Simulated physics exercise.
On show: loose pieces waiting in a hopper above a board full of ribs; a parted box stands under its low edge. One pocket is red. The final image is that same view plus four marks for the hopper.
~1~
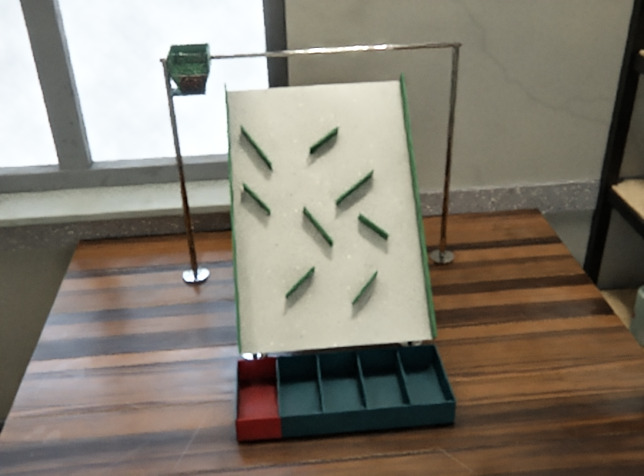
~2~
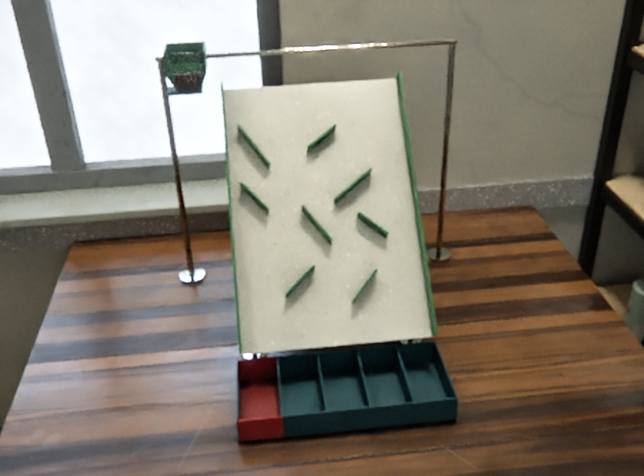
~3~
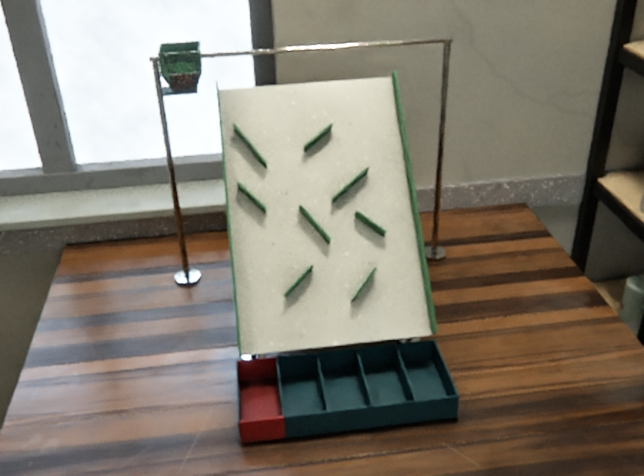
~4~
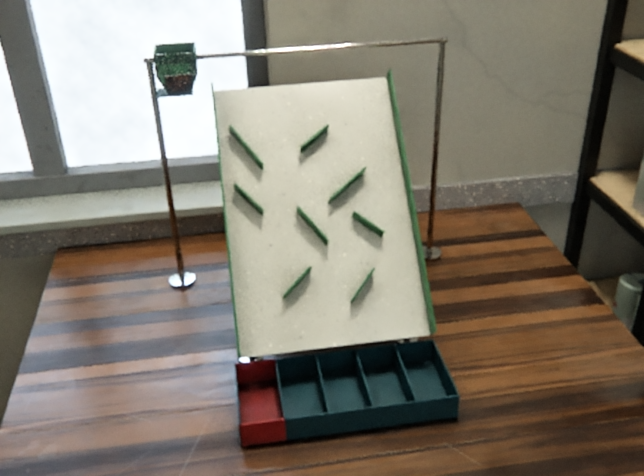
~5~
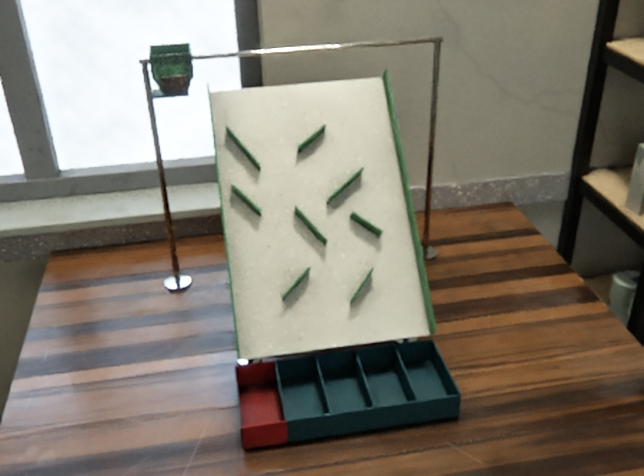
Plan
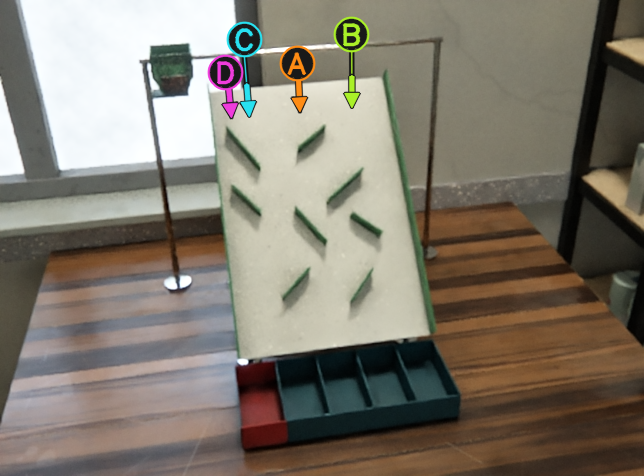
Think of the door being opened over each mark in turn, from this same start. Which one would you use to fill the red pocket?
Mark A does it best.
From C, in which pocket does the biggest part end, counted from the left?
The first from the left.
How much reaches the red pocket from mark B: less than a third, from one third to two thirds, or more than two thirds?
It is less than a third.
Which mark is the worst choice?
That is mark B.
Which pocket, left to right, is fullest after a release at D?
The first from the left.
On the marked copy, mark A meets the board at (299, 106); mark B meets the board at (351, 102); mark C meets the board at (248, 111); mark D meets the board at (231, 112).
With A, roughly two thirds in the red pocket, about a tenth in other pockets, roughly a quarter outside the box.
With B, not one piece in the red pocket, the larger part in other pockets, roughly a quarter outside the box.
With C, roughly half in the red pocket, roughly half in other pockets, just a few outside the box.
With D, roughly half in the red pocket, roughly a third in other pockets, roughly a quarter outside the box.
